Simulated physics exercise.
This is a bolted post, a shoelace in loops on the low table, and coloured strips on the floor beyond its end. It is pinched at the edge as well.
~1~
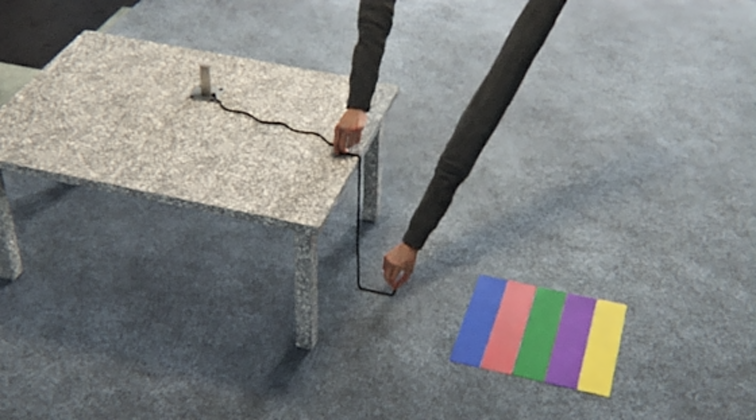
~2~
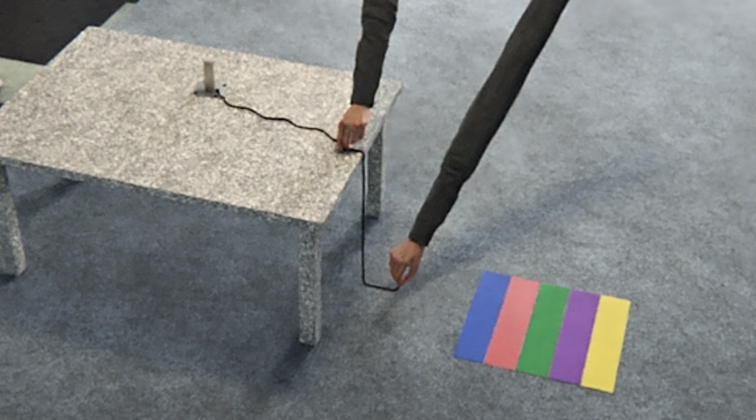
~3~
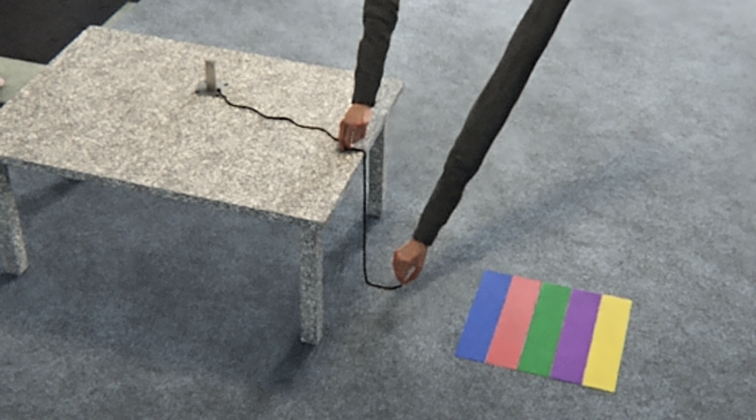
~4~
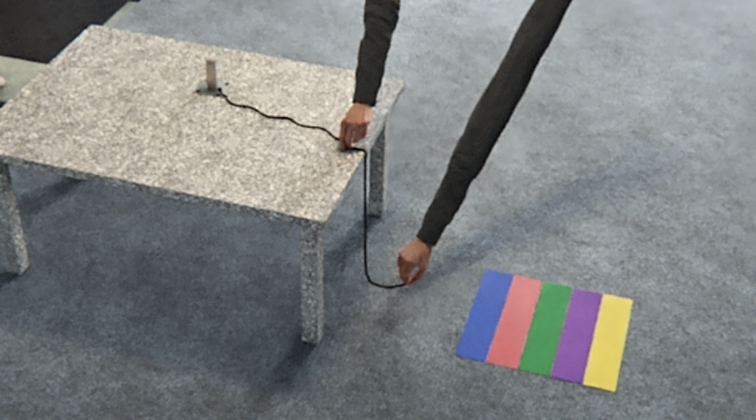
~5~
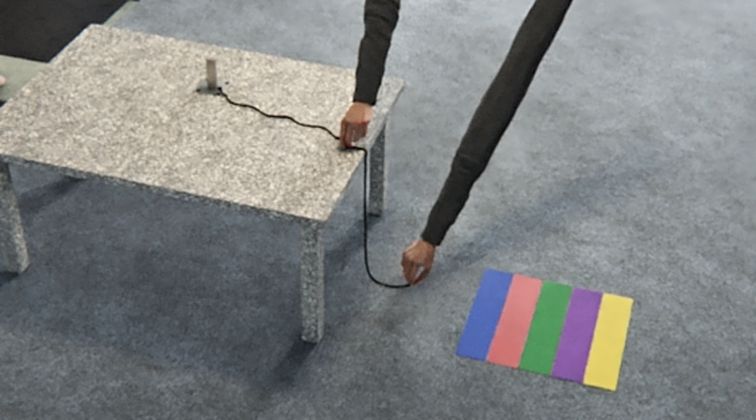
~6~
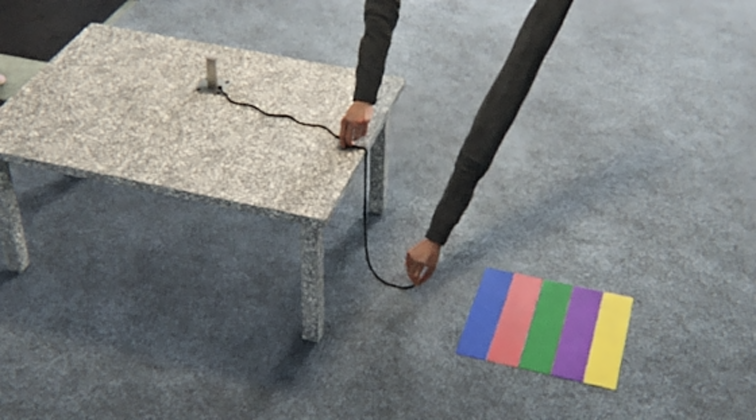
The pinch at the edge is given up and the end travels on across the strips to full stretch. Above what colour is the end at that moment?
Over red.
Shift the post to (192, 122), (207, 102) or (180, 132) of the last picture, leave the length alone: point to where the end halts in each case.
The places are (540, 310), (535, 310) and (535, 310).
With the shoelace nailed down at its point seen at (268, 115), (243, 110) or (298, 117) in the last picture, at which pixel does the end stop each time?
The places are (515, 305), (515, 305) and (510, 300).
Soon after, end near (462, 292); short of the strips.
After that, end near (501, 300); over blue.
At the stop, end near (523, 305); over red. The end stops over the red strip.
